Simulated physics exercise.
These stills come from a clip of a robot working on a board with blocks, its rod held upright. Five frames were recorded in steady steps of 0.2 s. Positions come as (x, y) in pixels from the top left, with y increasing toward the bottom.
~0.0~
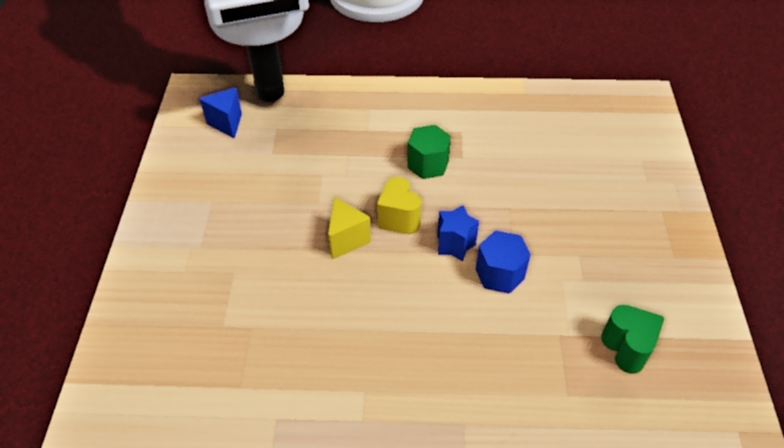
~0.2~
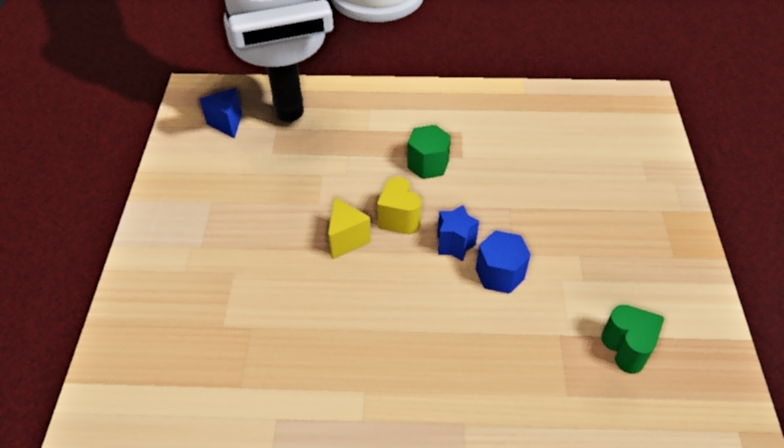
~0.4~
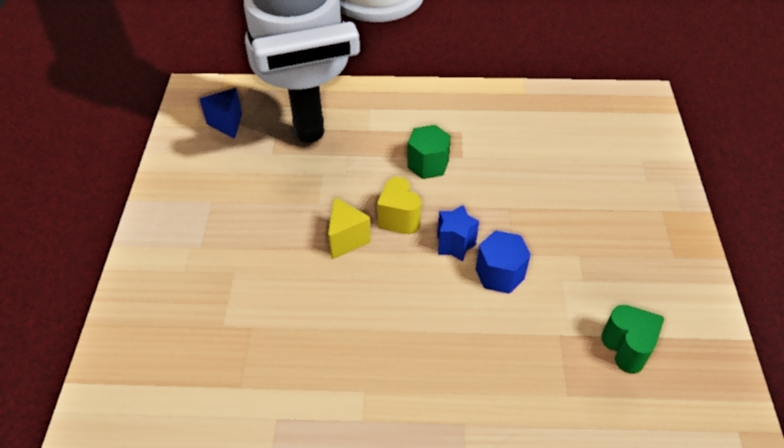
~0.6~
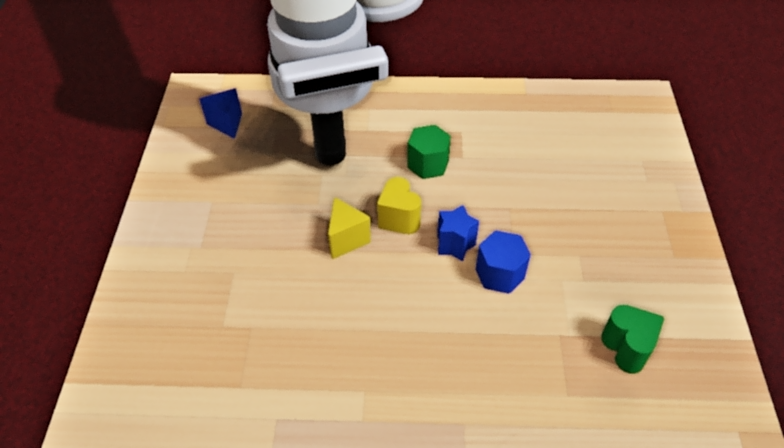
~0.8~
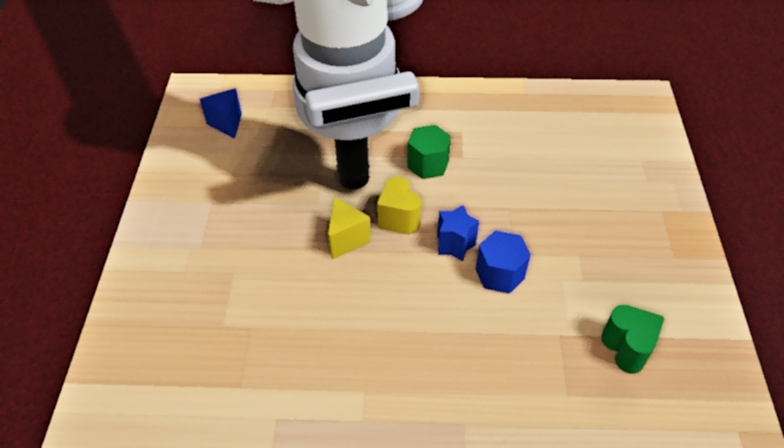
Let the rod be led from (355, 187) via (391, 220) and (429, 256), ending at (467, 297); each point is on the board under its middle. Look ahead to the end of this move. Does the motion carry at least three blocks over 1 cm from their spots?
That would be a yes.
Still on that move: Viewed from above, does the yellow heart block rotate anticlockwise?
Final answer: Yes.
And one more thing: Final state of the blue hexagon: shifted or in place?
It is shifted.
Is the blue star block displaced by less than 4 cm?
My answer is no.
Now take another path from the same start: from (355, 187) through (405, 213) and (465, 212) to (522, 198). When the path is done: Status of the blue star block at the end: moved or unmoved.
From what I can tell, it won't keep its place.
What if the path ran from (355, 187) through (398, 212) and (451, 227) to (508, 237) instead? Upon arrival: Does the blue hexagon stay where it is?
Answer: No.
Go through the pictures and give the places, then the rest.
In the first picture, rod tip (271, 93); block tops, yellow three-sided block (344, 216); yellow heart block (399, 194); blue star block (457, 220); blue hexagon (505, 250).
In the second picture, rod (290, 113); blocks unchanged.
In the third picture, rod (310, 134); blocks unchanged.
In the fourth picture, rod (331, 156); blocks unchanged.
In the fifth picture, rod (354, 179); yellow three-sided block (344, 216); yellow heart block (399, 194); blue star block (457, 220); blue hexagon (505, 250).
On the path given first. One third of the way, rod (392, 212); yellow heart block (422, 210).
Two thirds of the way, rod (430, 249); yellow heart block (467, 243), turned 15° anticlockwise; blue star block (496, 229), turned 55° anticlockwise; blue hexagon (524, 255), turned 25° clockwise.
At the end, rod (468, 290); yellow three-sided block in place; yellow heart block (498, 255), turned 50° anticlockwise; blue star block (508, 228), turned 90° anticlockwise; blue hexagon (549, 260), turned 45° clockwise.
